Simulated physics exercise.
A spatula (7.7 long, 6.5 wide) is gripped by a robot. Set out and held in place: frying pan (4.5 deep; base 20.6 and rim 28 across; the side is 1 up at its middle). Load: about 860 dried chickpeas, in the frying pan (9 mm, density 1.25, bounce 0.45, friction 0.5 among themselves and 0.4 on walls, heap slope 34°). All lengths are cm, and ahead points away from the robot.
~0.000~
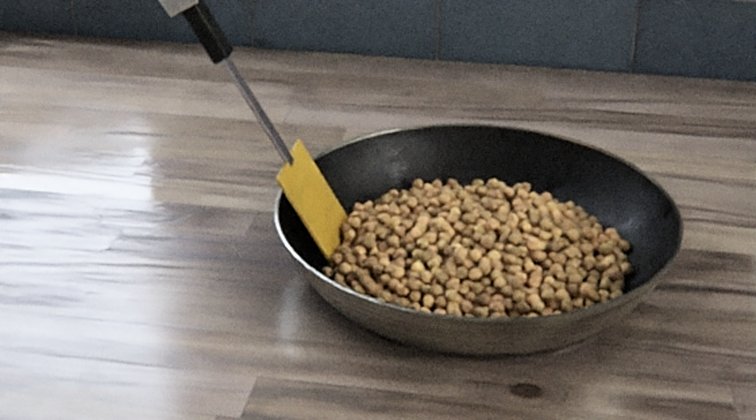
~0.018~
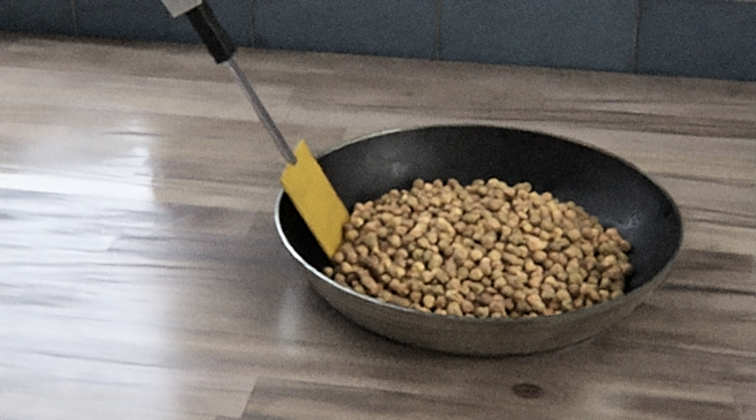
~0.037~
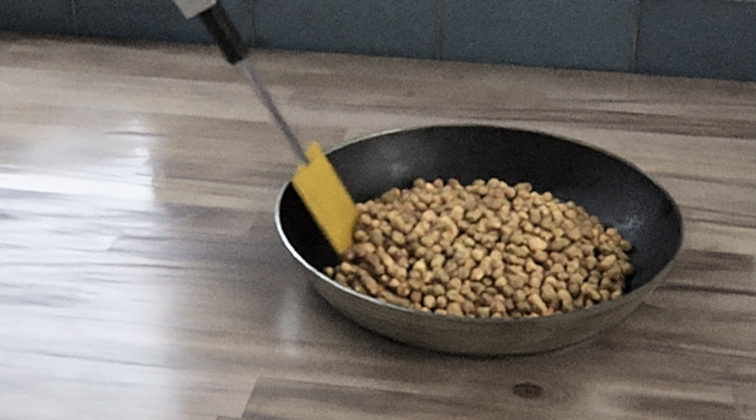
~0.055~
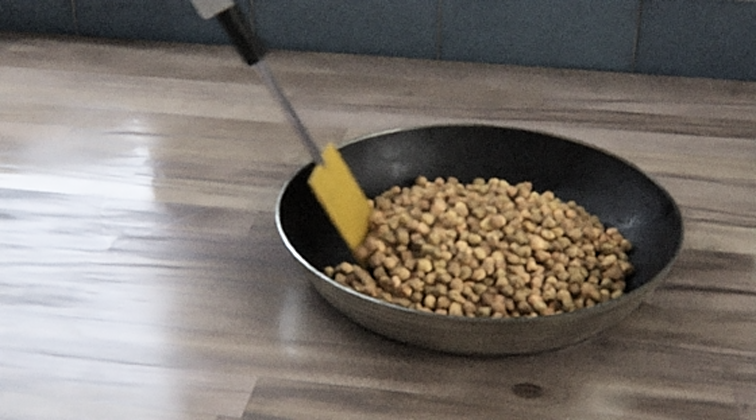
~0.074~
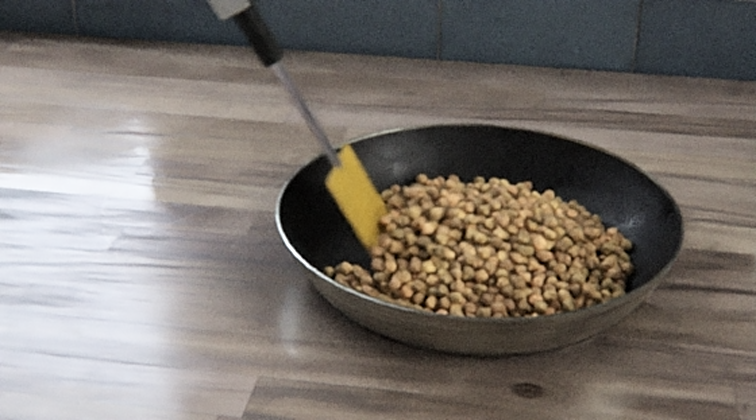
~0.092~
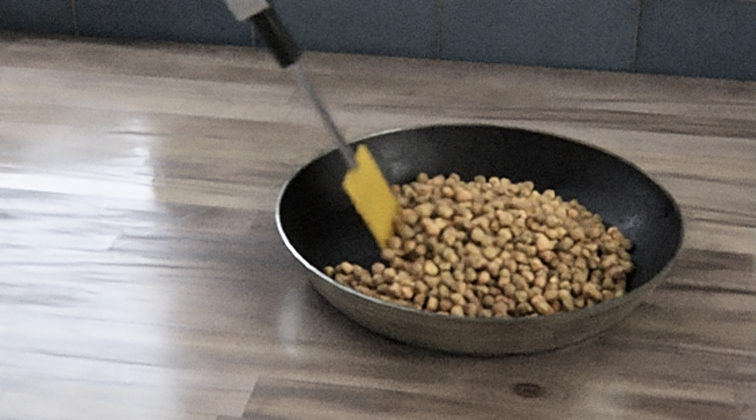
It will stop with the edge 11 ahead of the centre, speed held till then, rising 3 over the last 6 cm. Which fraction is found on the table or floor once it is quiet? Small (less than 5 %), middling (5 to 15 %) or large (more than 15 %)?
Answer: Middling; 5 to 15 % of the dried chickpeas finish on the table or floor.
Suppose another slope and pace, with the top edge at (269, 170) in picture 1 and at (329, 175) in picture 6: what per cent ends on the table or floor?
Some 5 per cent.
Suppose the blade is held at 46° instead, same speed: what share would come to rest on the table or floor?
Then about 10 per cent.
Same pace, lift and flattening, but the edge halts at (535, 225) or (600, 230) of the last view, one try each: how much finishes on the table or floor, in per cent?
About 0 and 0 per cent.
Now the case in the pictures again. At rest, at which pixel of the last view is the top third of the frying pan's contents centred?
At about (603, 250).
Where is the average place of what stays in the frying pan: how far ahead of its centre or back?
About 3.5 cm ahead.
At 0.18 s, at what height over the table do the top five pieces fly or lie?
Some 4 cm.
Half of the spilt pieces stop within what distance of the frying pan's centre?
Roughly 24 cm.
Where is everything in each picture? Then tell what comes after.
The first frame shows spatula top edge at (288, 159), sloping 60°; upper third of the load around (476, 240), from x 325 to 625, top at y 185; 864 in the frying pan.
The second frame shows spatula top edge at (291, 159), sloping 60°; upper third of the load around (476, 240), from x 330 to 625, top at y 185.
The third frame shows spatula top edge at (304, 160), sloping 60°; upper third of the load around (470, 239), from x 330 to 630, top at y 185.
The fourth frame shows spatula top edge at (320, 162), sloping 60°; upper third of the load around (465, 236), from x 330 to 630, top at y 180.
The fifth frame shows spatula top edge at (337, 163), sloping 60°; upper third of the load around (468, 235), from x 330 to 630, top at y 180.
The sixth frame shows spatula top edge at (354, 164), sloping 60°; upper third of the load around (475, 237), from x 330 to 630, top at y 180; 864 in the frying pan.
By 0.18 s, sloping 60°, highest piece 5 above the table; 864 in the frying pan.
By 0.27 s, sloping 60°, highest piece 5 above the table; 864 in the frying pan.
By 0.52 s, sloping 60°, highest piece 5 above the table; 798 in the frying pan, 65 on the table or floor, 1 on the blade or in flight.
By 1.57 s, sloping 60°, highest piece 4 above the table; 798 in the frying pan, 66 on the table or floor.
Final count, 798 in the frying pan, 66 on the table or floor. That is 8 % on the table or floor.
